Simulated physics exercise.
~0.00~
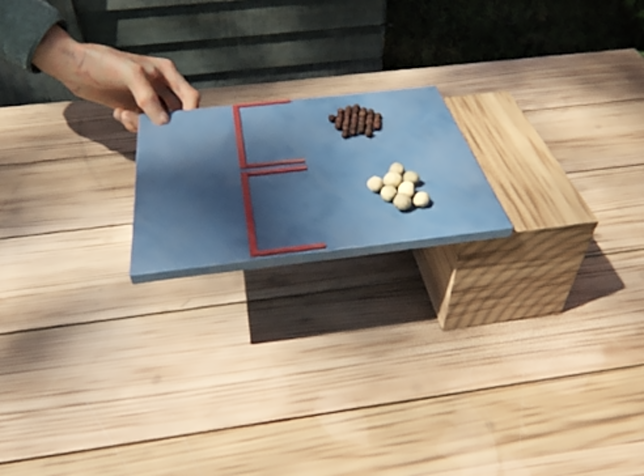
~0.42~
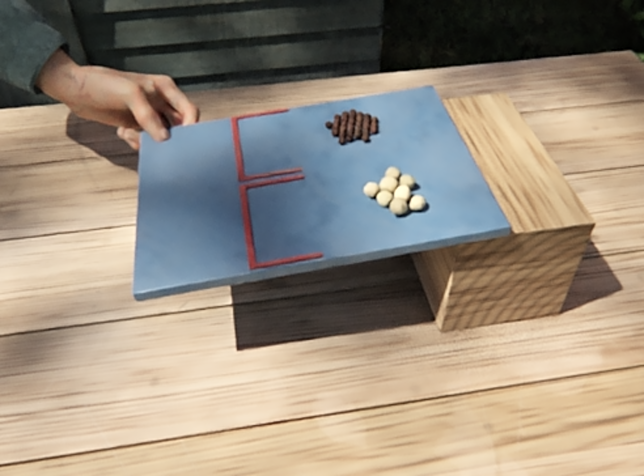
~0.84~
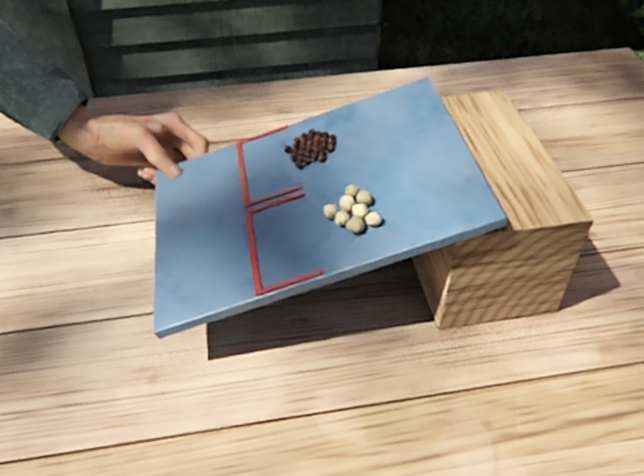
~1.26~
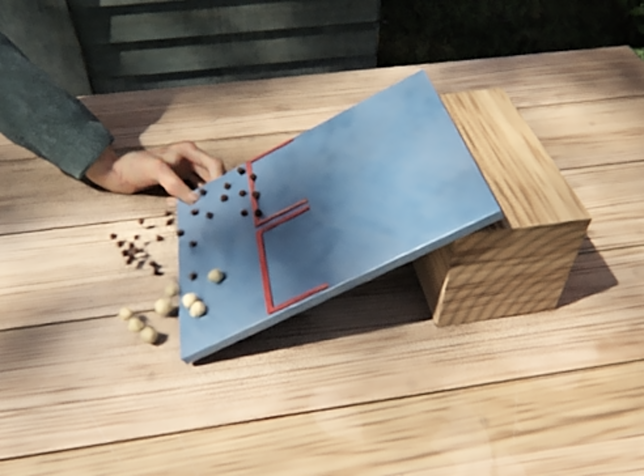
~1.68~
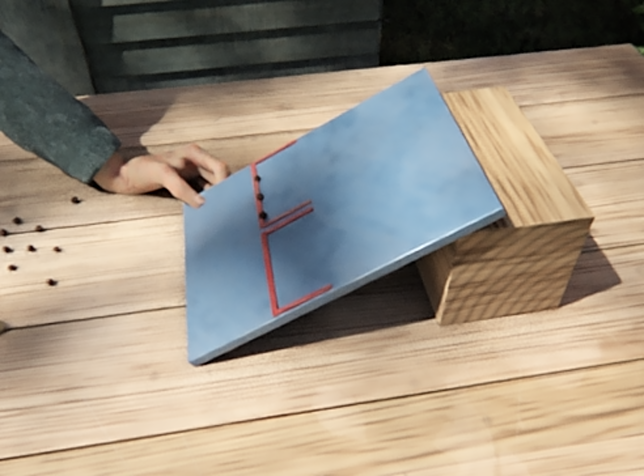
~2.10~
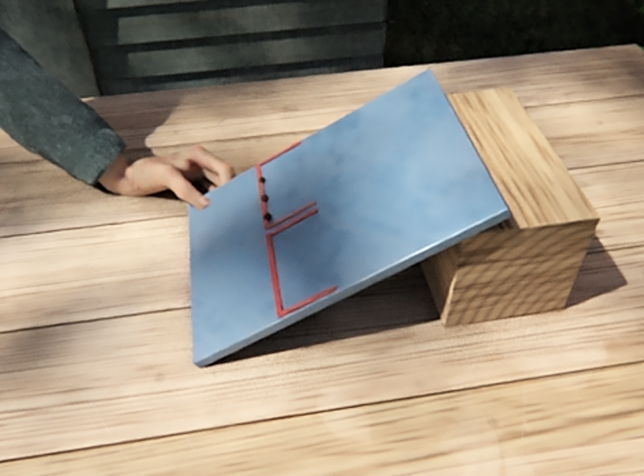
Blue board tilting down from a wooden block by hand, pale balls and dark bits spilling past red strips, few dark ones staying.
